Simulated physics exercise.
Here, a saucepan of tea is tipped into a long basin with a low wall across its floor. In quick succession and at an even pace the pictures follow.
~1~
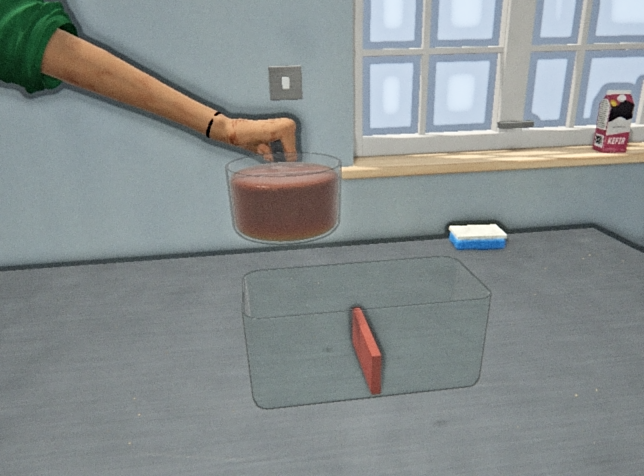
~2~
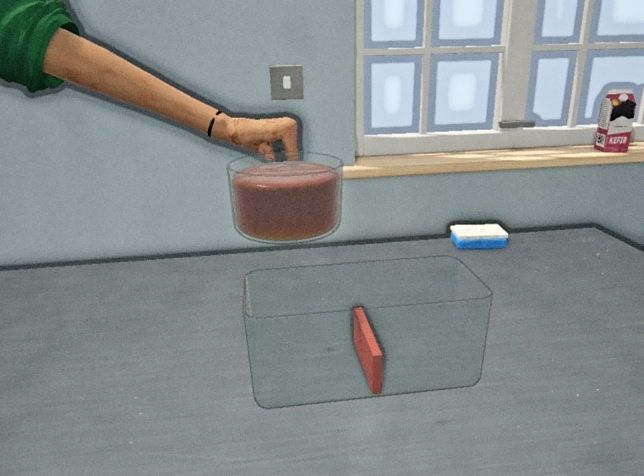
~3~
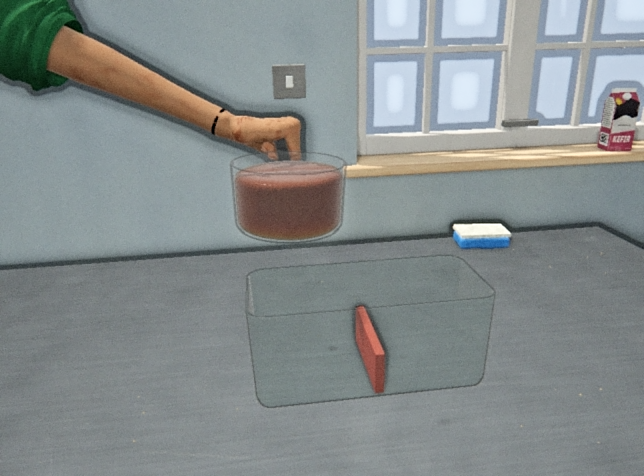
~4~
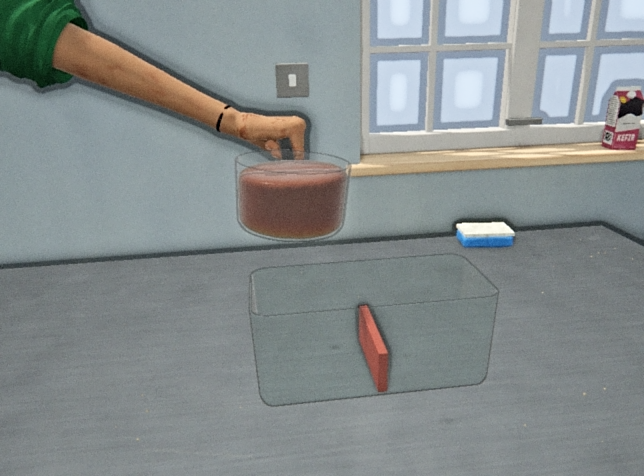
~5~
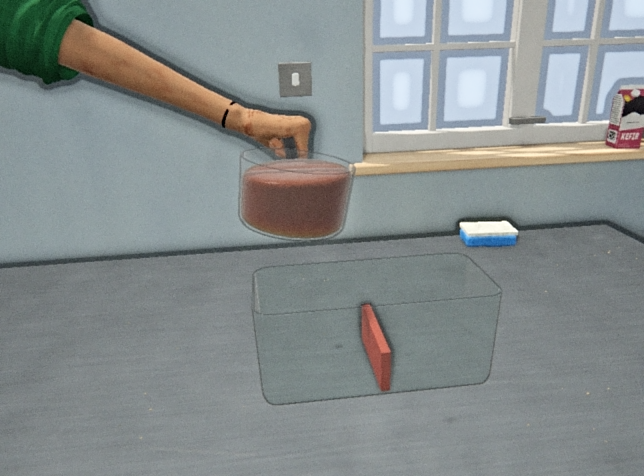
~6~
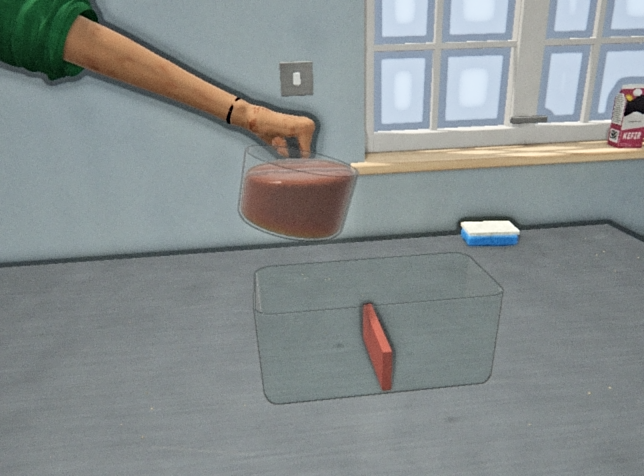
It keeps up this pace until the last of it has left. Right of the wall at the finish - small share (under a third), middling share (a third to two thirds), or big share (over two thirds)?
Big.
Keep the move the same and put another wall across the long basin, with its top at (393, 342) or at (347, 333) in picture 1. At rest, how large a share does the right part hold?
First try: Roughly 55 per cent; second try: 95 per cent.
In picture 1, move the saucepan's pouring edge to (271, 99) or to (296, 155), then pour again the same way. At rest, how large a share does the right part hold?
In order, some 25 and 40 percent.
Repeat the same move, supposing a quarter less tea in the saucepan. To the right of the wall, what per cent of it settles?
I'd reckon close to 80 %.
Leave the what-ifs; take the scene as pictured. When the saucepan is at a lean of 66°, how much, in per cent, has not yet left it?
It works out to close to 60 percent.
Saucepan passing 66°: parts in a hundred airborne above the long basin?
I'd say some 25 per cent of it.
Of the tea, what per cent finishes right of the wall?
85 in a hundred.
A moment on, the saucepan is tipped part way and 59 per cent is still to pour, 1 is left of the wall and 14 right of it.
Next, the saucepan is tipped on its side and 14 per cent is still to pour, 4 is left of the wall and 73 right of it.
Then the saucepan is tipped right over and 1 per cent is still to pour, 13 is left of the wall and 83 right of it.
Later the saucepan is tipped right over and 0 per cent is still to pour, 16 is left of the wall and 84 right of it.
In the end 16 per cent lies left of the wall, 84 right of it and 0 outside.
